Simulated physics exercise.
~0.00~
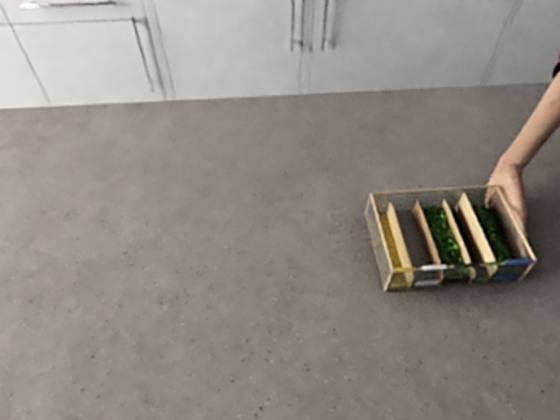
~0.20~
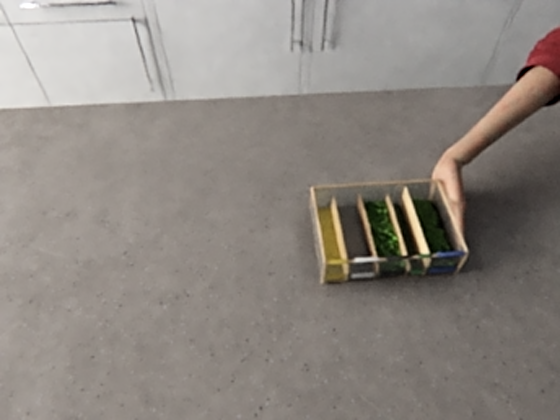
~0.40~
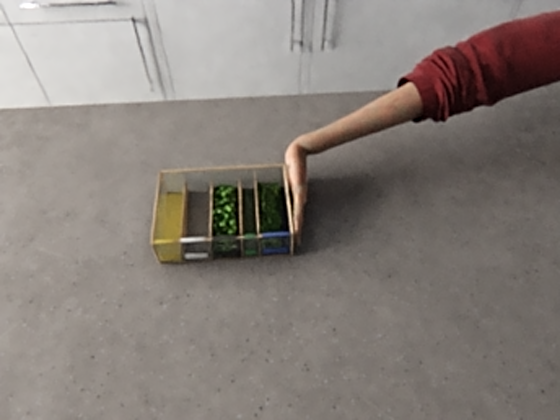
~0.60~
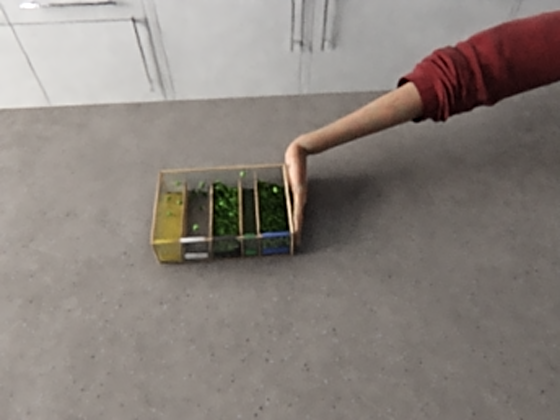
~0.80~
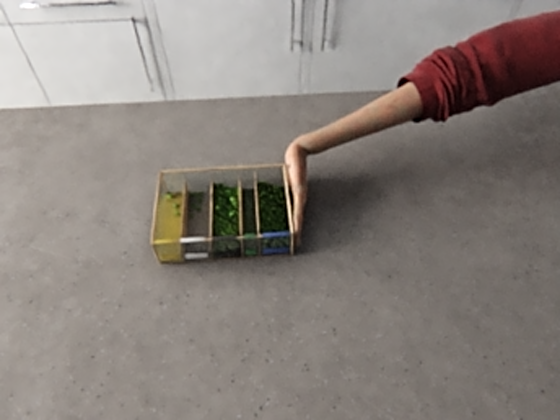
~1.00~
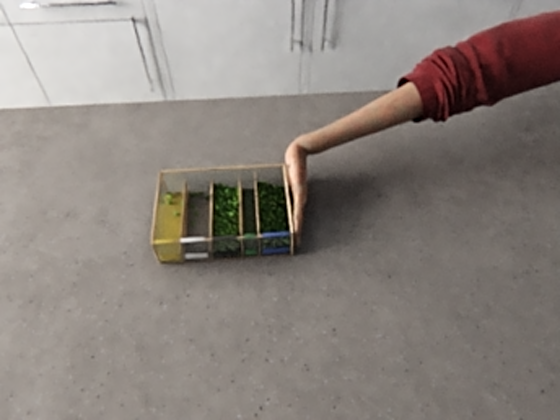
Divided tray of small green pieces sliding left across a gray countertop, pushed by a red-sleeved arm, then stopping, pieces scattering slightly inside.
